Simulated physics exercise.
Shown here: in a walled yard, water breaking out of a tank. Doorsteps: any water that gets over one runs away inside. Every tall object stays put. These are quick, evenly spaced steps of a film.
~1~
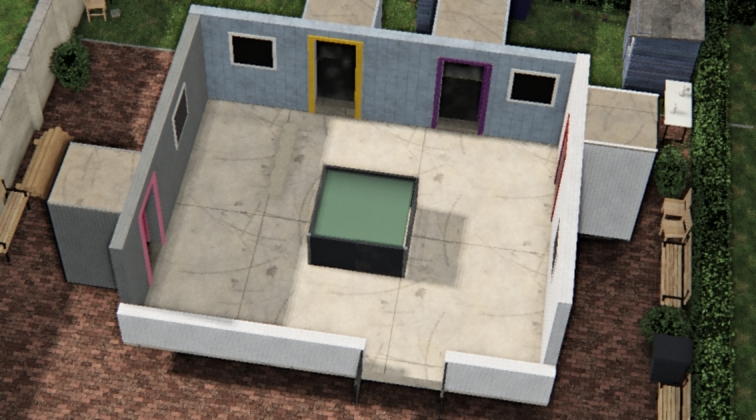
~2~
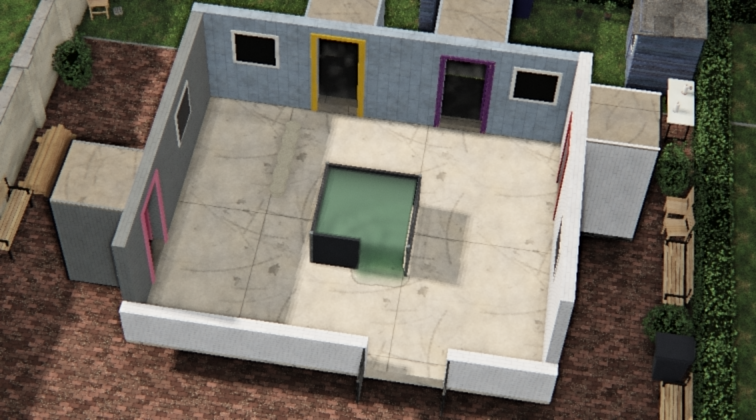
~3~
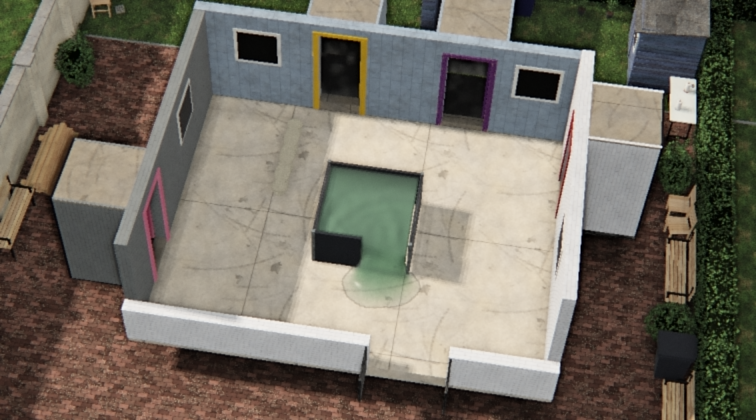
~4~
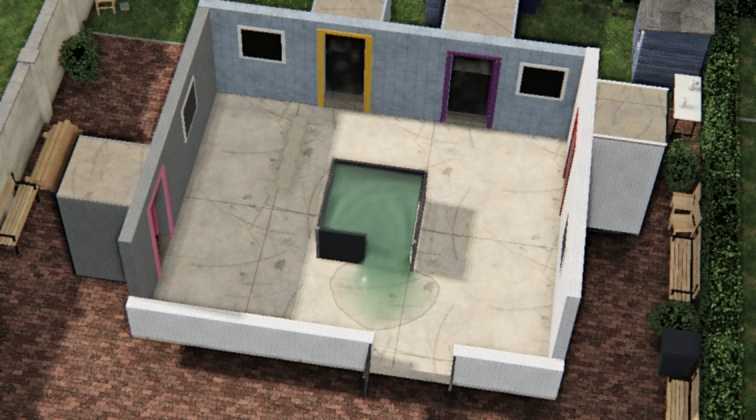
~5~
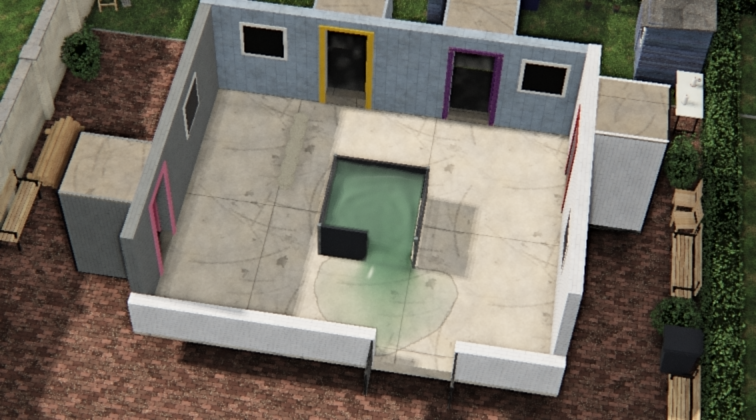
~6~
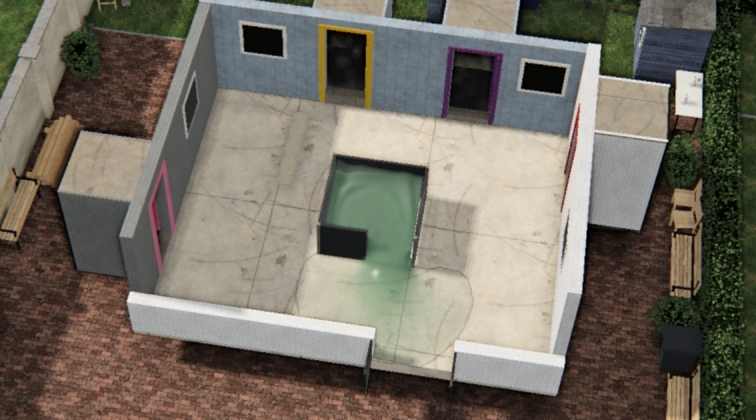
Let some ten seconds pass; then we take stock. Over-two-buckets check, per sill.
Yellow door: Within two, red door: Within two, pink door: Within two, purple door: Within two.
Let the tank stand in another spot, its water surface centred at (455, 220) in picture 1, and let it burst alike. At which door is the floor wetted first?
Leading the way is the door marked red.
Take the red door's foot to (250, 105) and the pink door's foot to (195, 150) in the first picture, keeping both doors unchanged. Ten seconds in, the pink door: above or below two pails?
For the pink door, it remains below.
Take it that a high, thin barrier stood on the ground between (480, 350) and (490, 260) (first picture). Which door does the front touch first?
Outcome: The pink door.
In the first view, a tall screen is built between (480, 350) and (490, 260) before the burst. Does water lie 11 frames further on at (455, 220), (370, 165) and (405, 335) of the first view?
Point by point: First not reached, second not reached, third submerged.
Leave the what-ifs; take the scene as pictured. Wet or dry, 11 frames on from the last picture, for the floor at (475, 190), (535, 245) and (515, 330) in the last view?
In that order: Free of water, dry, covered.
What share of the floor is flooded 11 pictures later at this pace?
Around 25 percent.
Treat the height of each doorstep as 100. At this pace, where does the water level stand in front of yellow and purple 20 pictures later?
The first is near 0 per cent, the second near 0 per cent.
A moment on, water covers 20 % of the floor; the yellow door not reached, the red door not reached, the pink door not reached, the purple door not reached.
Next, water covers 25 % of the floor; the yellow door not reached, the red door not reached, the pink door not reached, the purple door not reached.
Then, water covers 40 % of the floor; the yellow door not reached, the red door not reached, the pink door under two buckets in, the purple door not reached.
Later, water covers 70 % of the floor; the yellow door not reached, the red door wet at the sill, nothing in, the pink door under two buckets in, the purple door not reached.
In the end, water covers 85 % of the floor; the yellow door wet at the sill, nothing in, the red door wet at the sill, nothing in, the pink door under two buckets in, the purple door wet at the sill, nothing in.
